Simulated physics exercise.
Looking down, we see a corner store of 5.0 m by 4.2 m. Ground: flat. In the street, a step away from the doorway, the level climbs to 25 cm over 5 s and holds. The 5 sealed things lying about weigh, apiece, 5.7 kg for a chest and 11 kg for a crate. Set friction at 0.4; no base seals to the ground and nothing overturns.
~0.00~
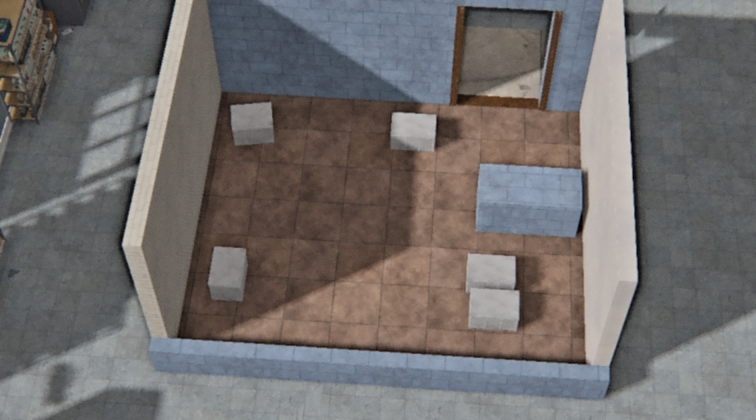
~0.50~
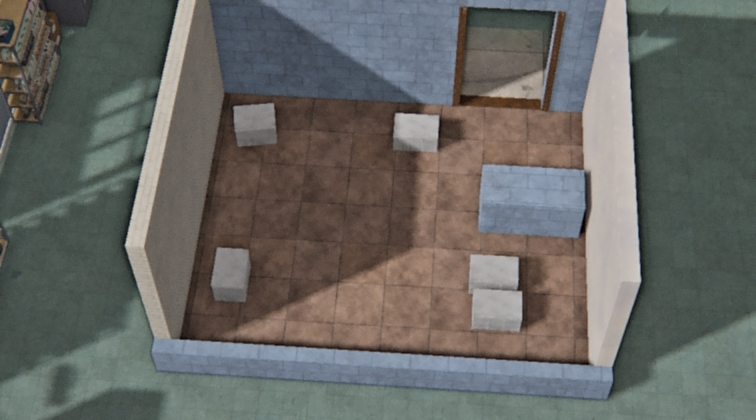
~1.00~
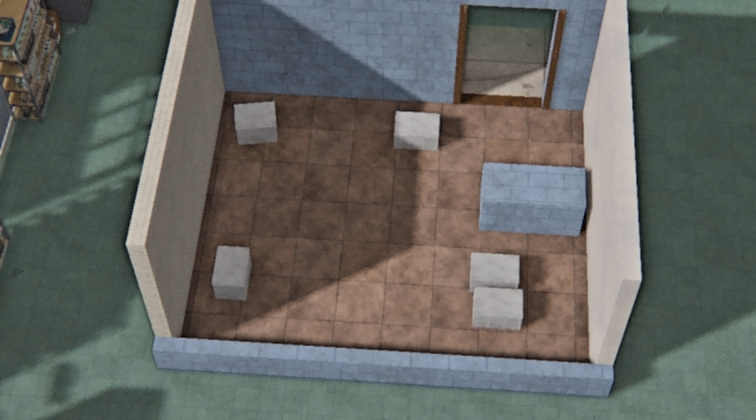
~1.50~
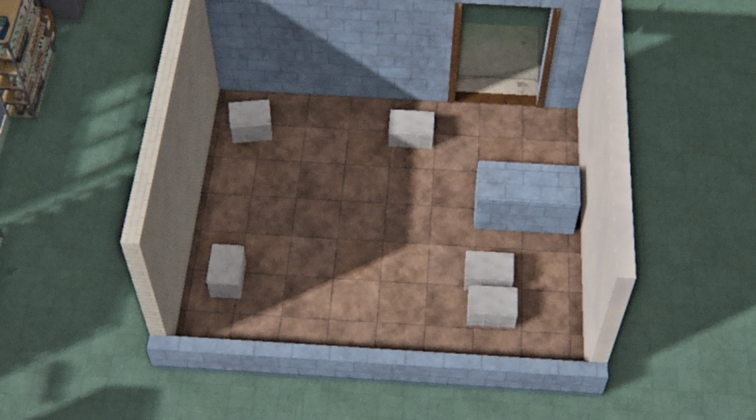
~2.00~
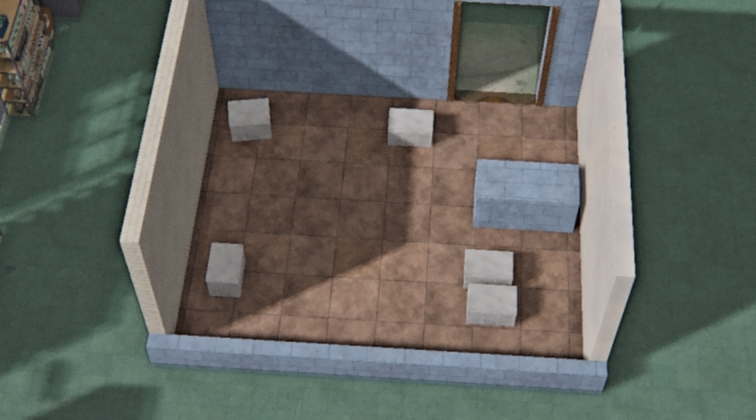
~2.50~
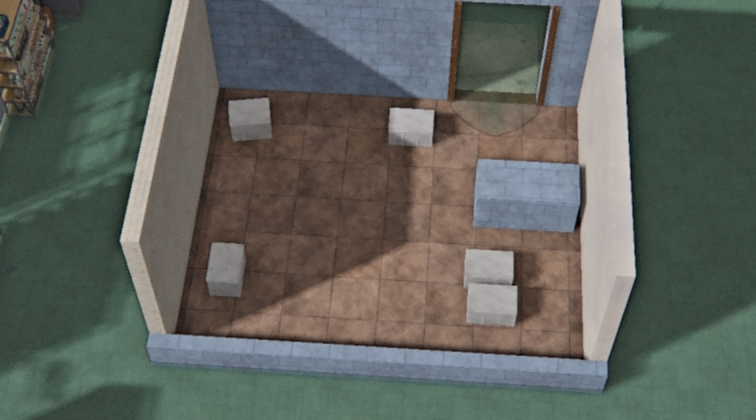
A small room with a brown tiled floor, pale side walls and a blue brick back wall is seen from high above, its near side edged by a low blue wall. Five pale blocks sit around a larger blue block at right, near a wood-framed doorway. The grey ground outside turns green, the view shifts slightly, and a thin sheet of water spreads through the doorway while the blocks stay still.
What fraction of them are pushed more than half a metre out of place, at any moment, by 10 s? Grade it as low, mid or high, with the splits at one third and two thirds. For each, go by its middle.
Grade: Low, under a third.
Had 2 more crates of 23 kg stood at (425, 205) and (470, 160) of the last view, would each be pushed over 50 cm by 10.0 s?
Above the limit, then above the limit.
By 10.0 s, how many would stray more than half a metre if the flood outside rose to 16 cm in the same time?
Then it comes to 0.
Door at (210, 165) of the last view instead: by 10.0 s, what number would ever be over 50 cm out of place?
4.
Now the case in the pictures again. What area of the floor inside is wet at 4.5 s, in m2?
About 4.5 m2.
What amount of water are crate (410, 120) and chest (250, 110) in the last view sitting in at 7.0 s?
Depths: Near 2 cm, then near 0 cm.
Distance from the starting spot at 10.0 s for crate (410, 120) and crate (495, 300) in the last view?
In that order: 50 cm, 0 cm.
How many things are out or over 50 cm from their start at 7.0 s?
I count 0 of them.
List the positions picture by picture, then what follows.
A chest at (252, 115), on the bottom; a chest at (227, 266), on the bottom; water covers 0.0 m2; 0 of 5 have shifted, in the first frame.
A chest at (254, 116) rests on the ground; a chest at (230, 267) rests on the ground; water covers 0.0 m2; 0 of 5 have shifted, in the second frame.
A chest at (255, 114) rests on the ground; a chest at (231, 265), on the bottom; water covers 0.0 m2; 0 of 5 have shifted, in the third frame.
A chest at (250, 113), on the bottom; a chest at (225, 263), on the bottom; water covers 0.0 m2; 0 of 5 have shifted, in the fourth frame.
A chest at (249, 111), on the bottom; a chest at (225, 262) rests on the ground; 0.0 m2 under water; 0 of 5 have shifted, in the fifth frame.
A chest at (249, 111) rests on the ground; a chest at (225, 262), on the bottom; 0.5 m2 under water; 0 of 5 have shifted, in the sixth frame.
After 3.5 s 0 of 5 are over 50 cm from their spots; 0 afloat.
After 4.5 s 0 of 5 are over 50 cm from their spots; 0 afloat.
After 7.0 s 0 of 5 are over 50 cm from their spots; 0 afloat.
After 10.0 s 0 of 5 are over 50 cm from their spots, and 0 have been at some point; 1 afloat.
